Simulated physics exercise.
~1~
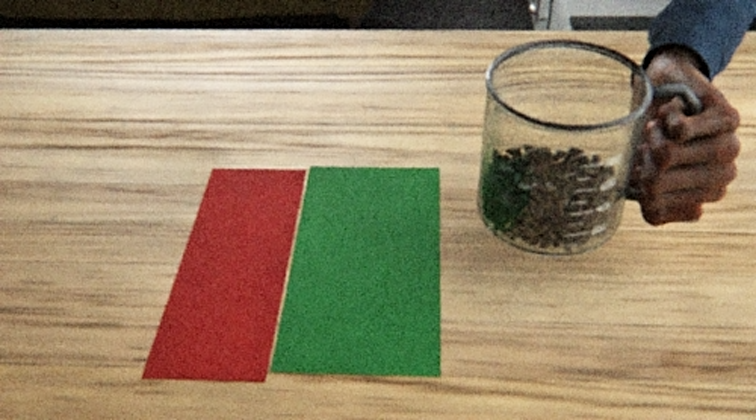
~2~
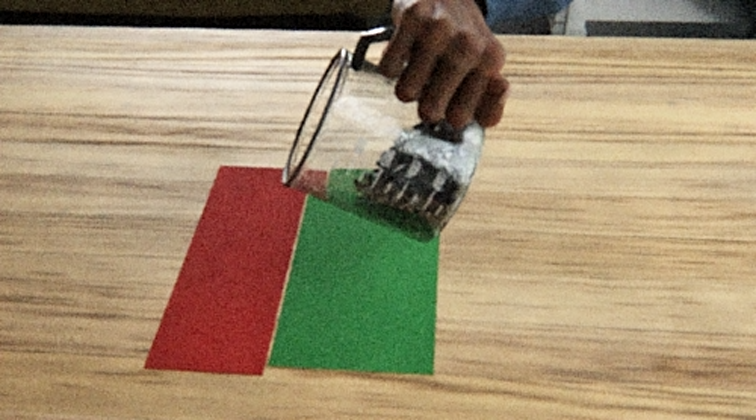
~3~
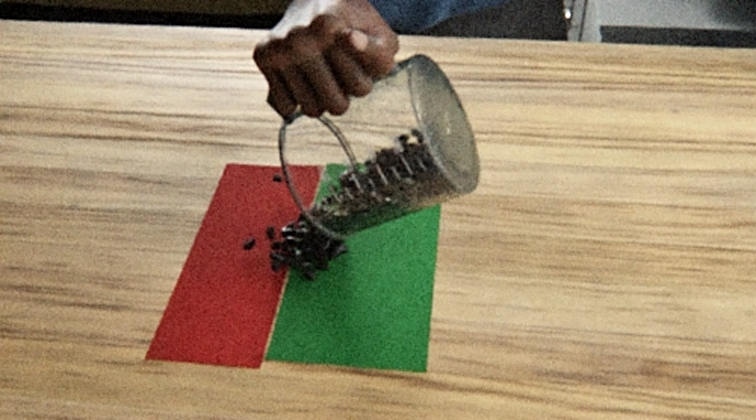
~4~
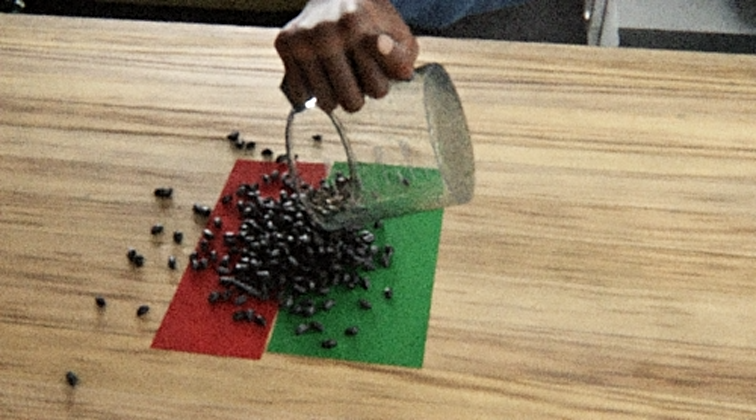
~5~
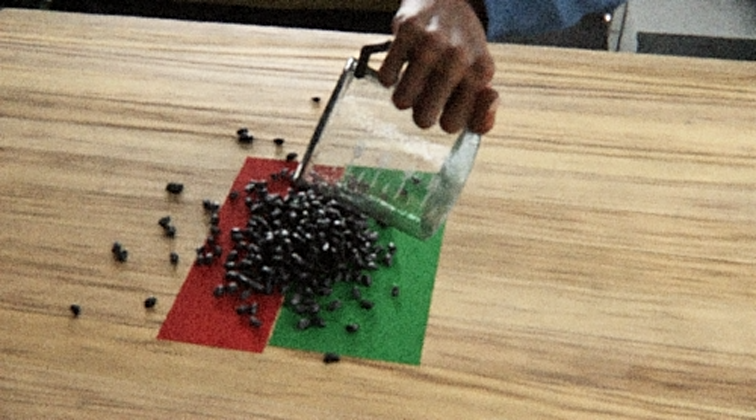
We see a hand move a glass jug of black beans left over adjoining red and green mats and tip it, pouring out the beans. They pile across both mats, a few scattering onto the wooden table, and the emptied jug is partly turned back above them.
